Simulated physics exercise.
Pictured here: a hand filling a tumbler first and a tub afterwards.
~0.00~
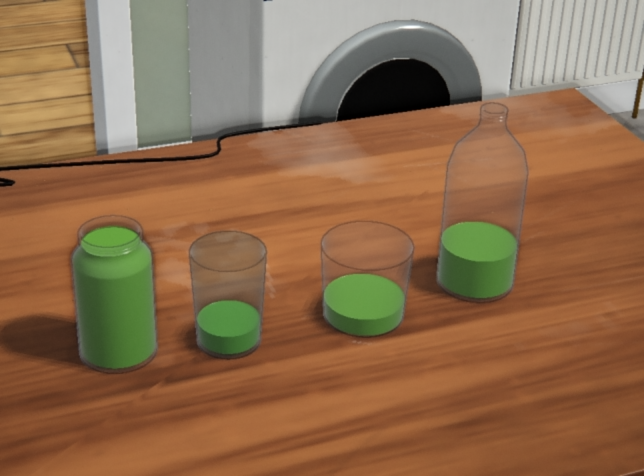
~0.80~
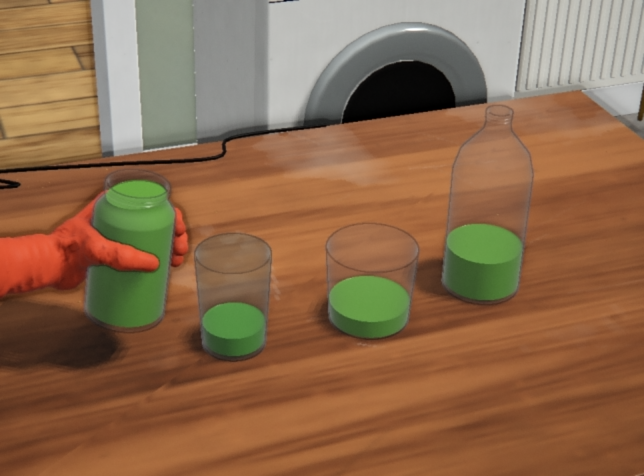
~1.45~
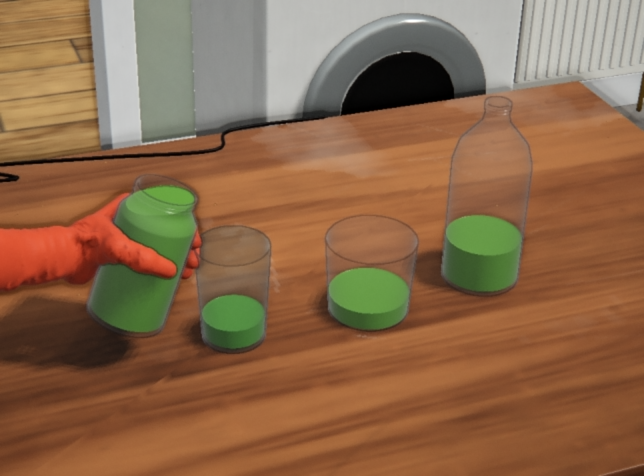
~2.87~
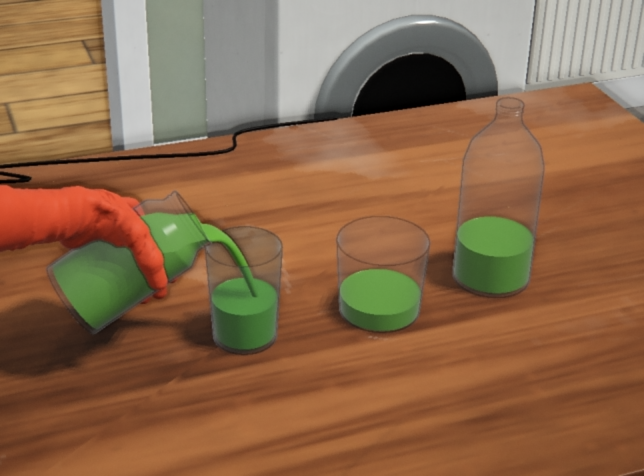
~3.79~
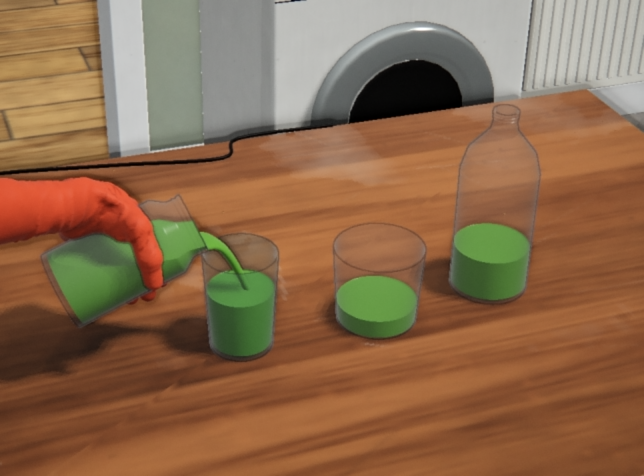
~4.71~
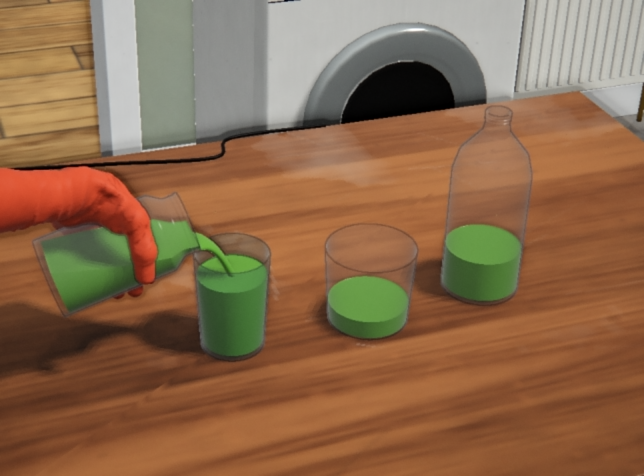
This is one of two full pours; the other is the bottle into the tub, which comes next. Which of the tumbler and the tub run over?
I reckon the tumbler lacks the space; I reckon the tub has enough space.
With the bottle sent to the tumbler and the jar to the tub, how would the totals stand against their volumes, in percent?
Some 80 per cent for the first and some 120 per cent for the second.
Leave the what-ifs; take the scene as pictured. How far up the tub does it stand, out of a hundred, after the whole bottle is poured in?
Roughly 70%.
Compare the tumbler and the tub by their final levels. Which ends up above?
That's the tumbler on the left.
By 6.8 s, the tumbler is full to the brim with a puddle round it.
By 17.4 s, the tumbler is full to the brim with a puddle round it; the tub is about two thirds full.
